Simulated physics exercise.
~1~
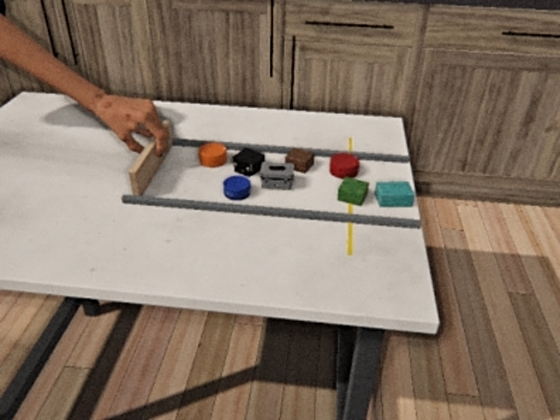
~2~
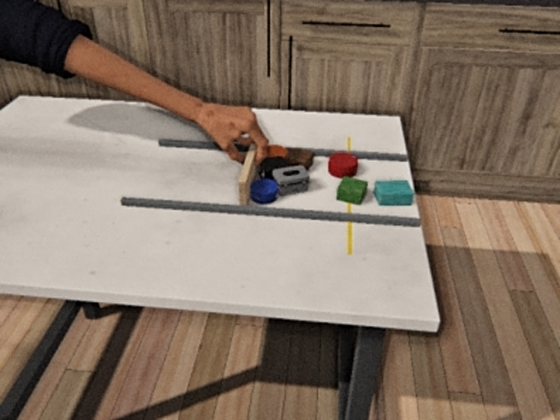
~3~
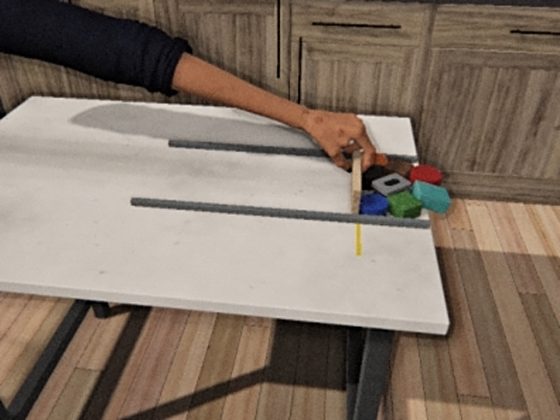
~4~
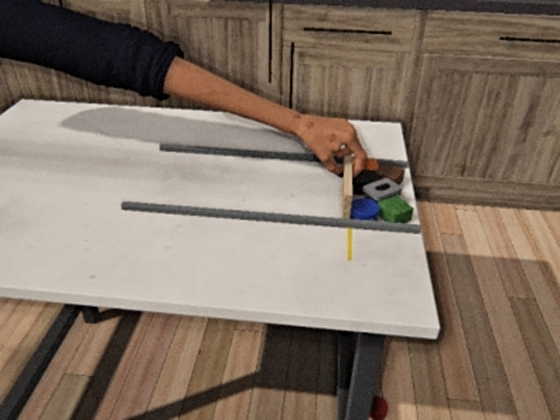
In this clip, a hand slides an upright board rightward along a channel on a white table, bunching small colourful objects together and pushing them toward the table's end. The board stops at the yellow tape, and the red lid and turquoise block drop off while the others remain.
